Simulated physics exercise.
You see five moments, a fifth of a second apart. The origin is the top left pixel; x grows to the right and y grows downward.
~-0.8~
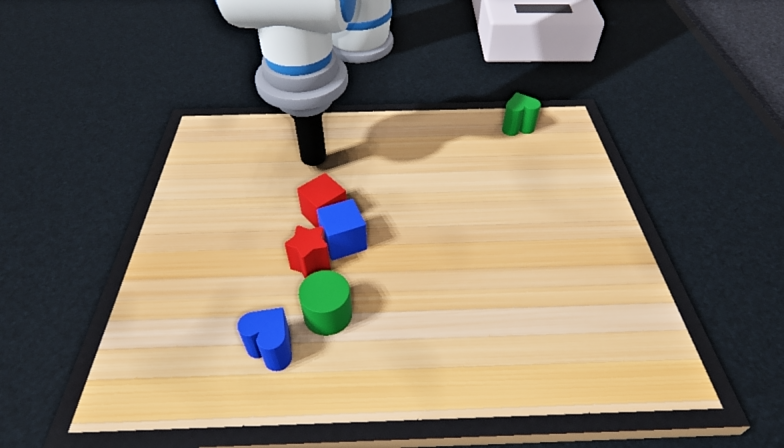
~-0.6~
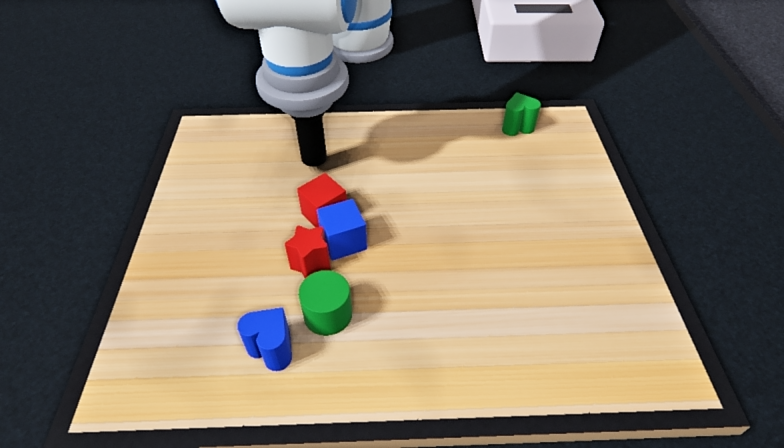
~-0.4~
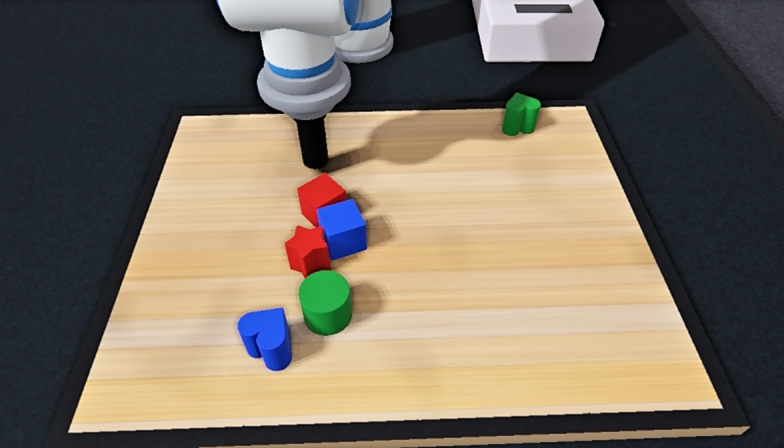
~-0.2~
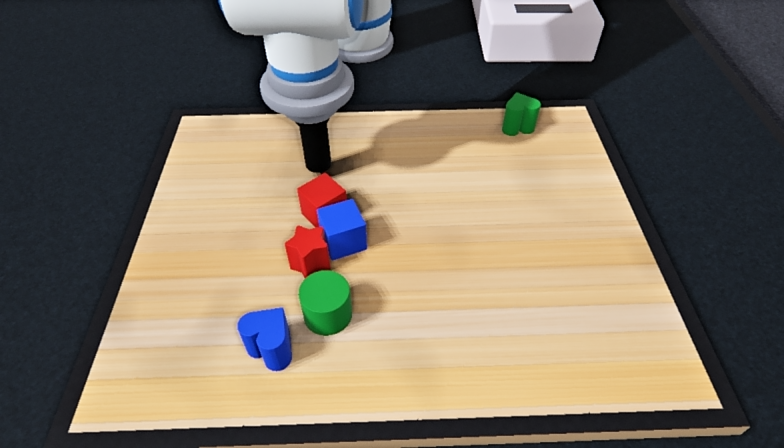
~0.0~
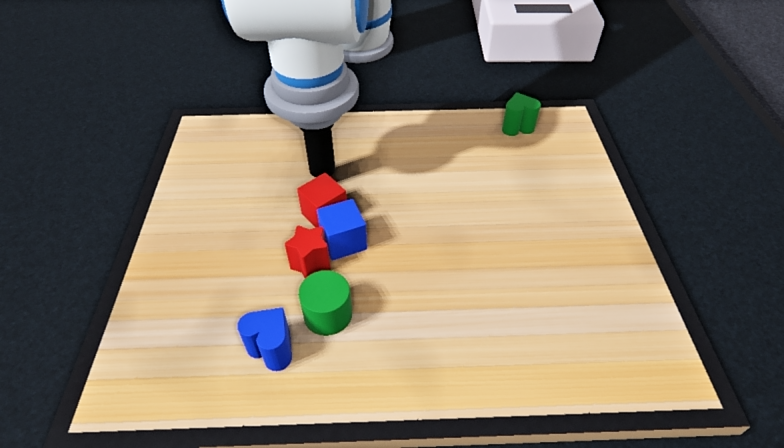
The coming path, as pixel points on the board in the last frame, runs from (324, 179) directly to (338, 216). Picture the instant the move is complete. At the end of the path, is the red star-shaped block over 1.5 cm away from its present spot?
Answer: No.
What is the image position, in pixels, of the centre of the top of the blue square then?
Near (349, 242).
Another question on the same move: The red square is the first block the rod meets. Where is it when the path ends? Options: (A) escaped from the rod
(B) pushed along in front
I'll go with B - pushed along in front.
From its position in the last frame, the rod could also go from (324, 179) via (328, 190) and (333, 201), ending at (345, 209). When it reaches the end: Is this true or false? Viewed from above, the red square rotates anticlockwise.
False
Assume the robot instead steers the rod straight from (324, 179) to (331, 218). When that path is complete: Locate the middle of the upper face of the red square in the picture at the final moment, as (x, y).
Close to (327, 218).
What follows on the original path. Halfway along, rod (330, 188); red square (320, 198), turned 10° clockwise; blue square (341, 220).
At the end, rod (337, 207); red star-shaped block (303, 247), turned 15° clockwise; red square (325, 218), turned 20° clockwise; blue square (349, 242).
